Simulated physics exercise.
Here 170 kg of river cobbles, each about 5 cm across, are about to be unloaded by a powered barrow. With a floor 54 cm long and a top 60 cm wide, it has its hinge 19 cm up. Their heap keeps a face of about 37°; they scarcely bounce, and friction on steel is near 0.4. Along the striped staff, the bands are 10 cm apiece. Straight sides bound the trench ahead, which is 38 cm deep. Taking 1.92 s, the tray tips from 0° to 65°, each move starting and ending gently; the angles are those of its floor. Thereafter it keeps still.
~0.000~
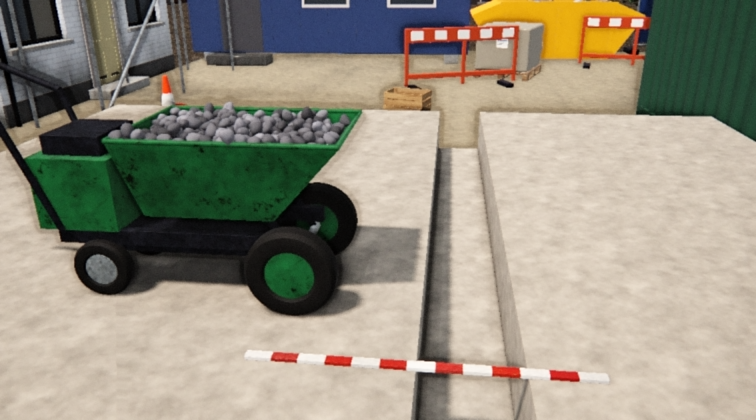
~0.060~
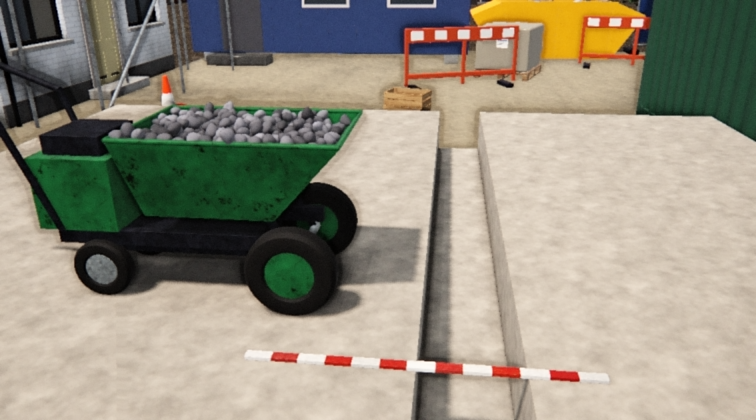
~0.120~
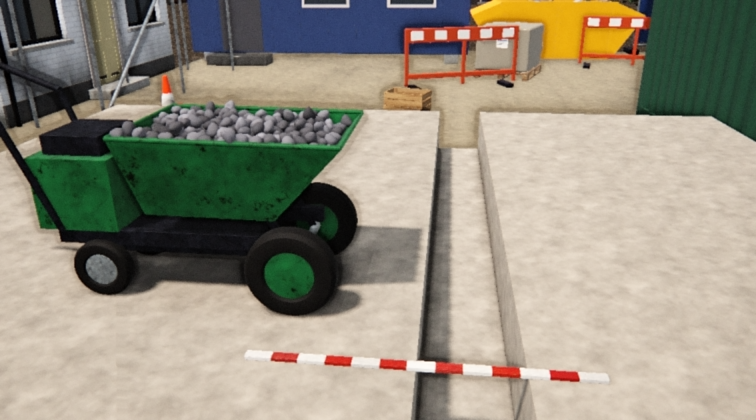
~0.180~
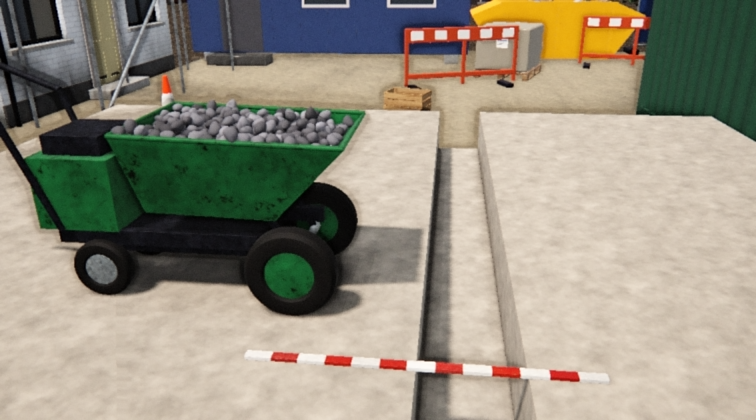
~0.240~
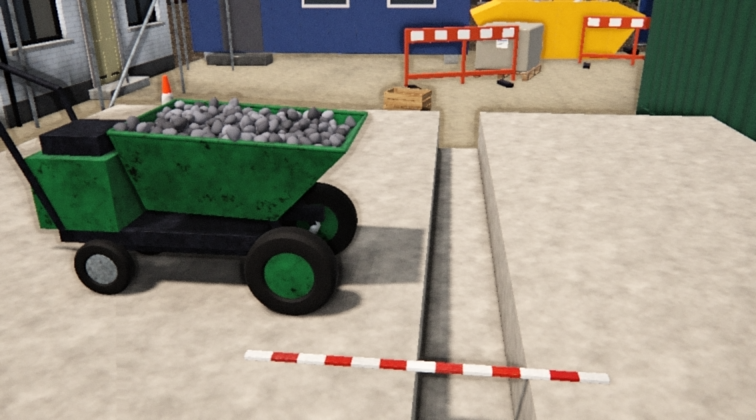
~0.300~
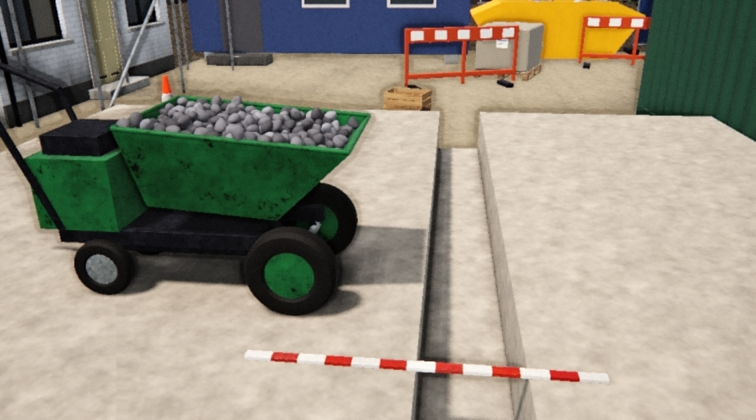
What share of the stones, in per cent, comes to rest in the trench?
About 94 per cent of the stones finish in the trench.
After 1.4 s the floor is at 55°; 99 % in the tray, 1 % in the trench; the foremost stones are at (451, 244).
After 2.0 s the floor is at 65°; 54 % in the tray, 43 % in the trench, 3 % past the trench; the foremost stones are at (561, 289).
After 2.4 s the floor is at 65°; 31 % in the tray, 63 % in the trench, 6 % past the trench; the foremost stones are at (603, 282).
After 4.3 s the floor is at 65°; 0 % in the tray, 94 % in the trench, 6 % past the trench; the foremost stones are at (620, 278).
